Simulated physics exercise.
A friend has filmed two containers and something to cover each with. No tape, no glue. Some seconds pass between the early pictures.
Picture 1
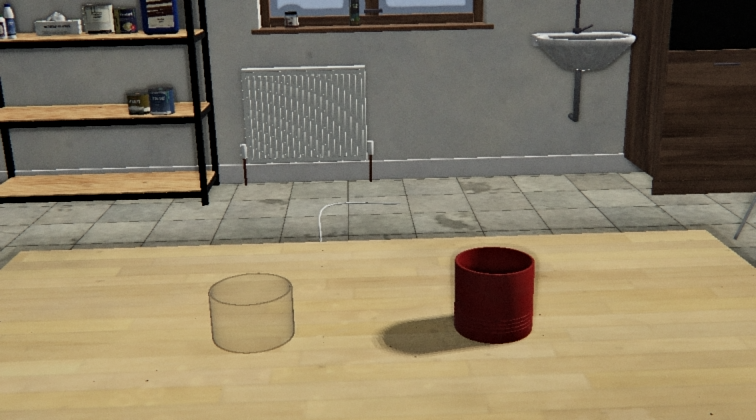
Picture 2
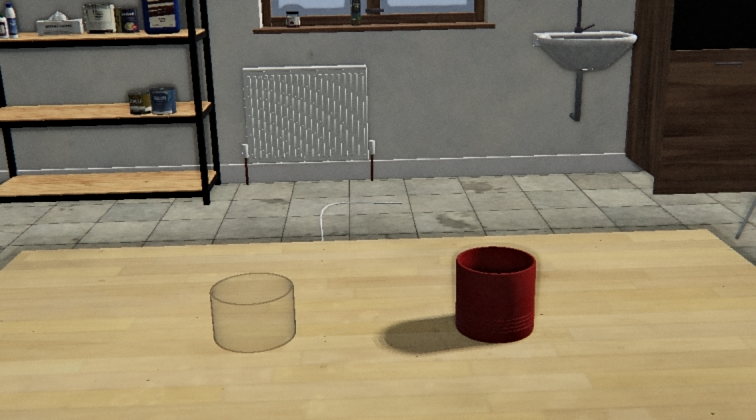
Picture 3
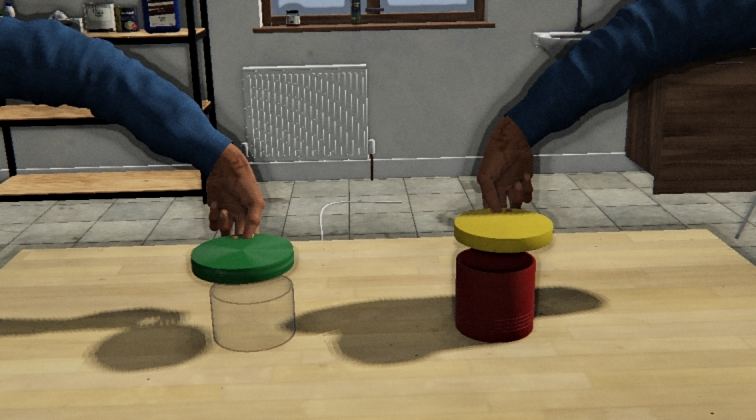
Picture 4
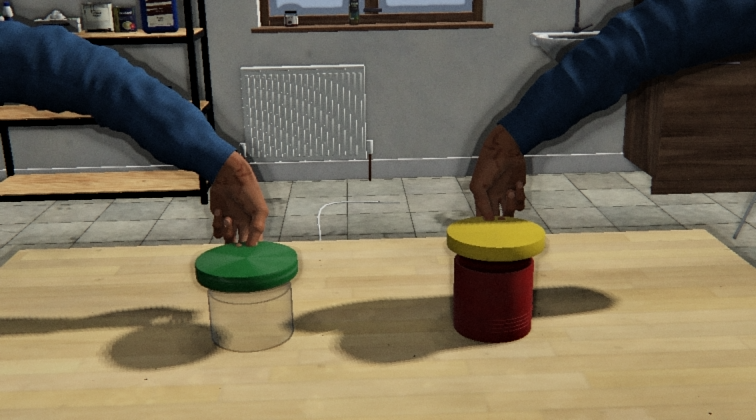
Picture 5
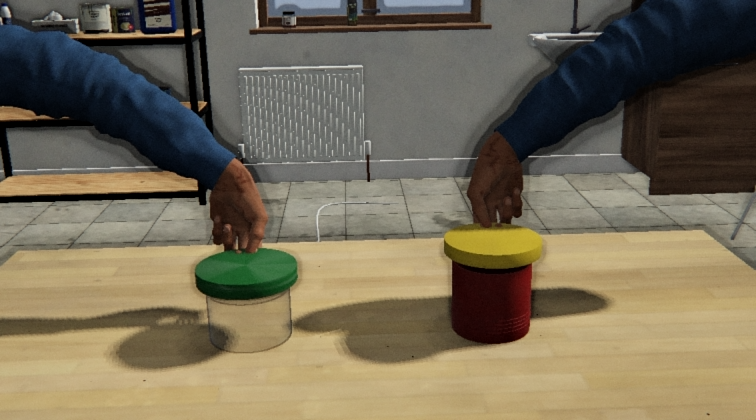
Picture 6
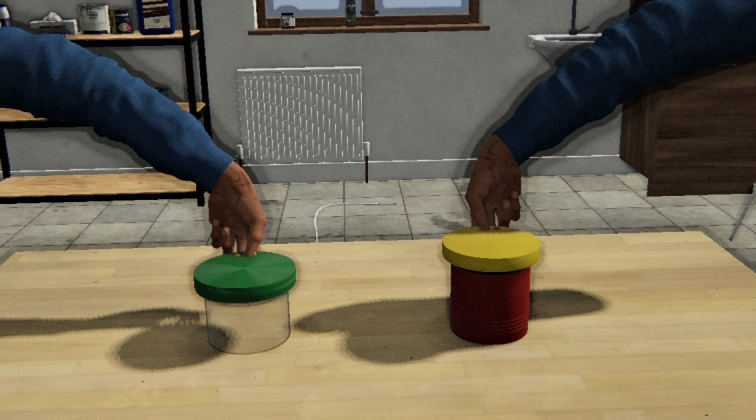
On a wooden table in a plain room, a clear glass and a red cup stood uncovered, then two hands lowered a green lid onto the glass and a yellow one onto the cup, keeping hold.
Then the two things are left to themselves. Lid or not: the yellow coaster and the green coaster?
Here the yellow coaster works as a lid, the green coaster works as a lid.
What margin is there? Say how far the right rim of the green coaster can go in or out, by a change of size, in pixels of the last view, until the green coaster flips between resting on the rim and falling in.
Some 12 pixels, left.
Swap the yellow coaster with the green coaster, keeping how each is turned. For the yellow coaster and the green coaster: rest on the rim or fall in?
The yellow coaster covers the opening; the green coaster works as a lid.
Then, 0.10 s later than the last frame, yellow coaster sitting on the rim near (491, 254); green coaster sitting on the rim near (246, 282).
When it is over, the yellow coaster rests on the rim, near (491, 254); the green coaster rests on the rim, near (246, 282).
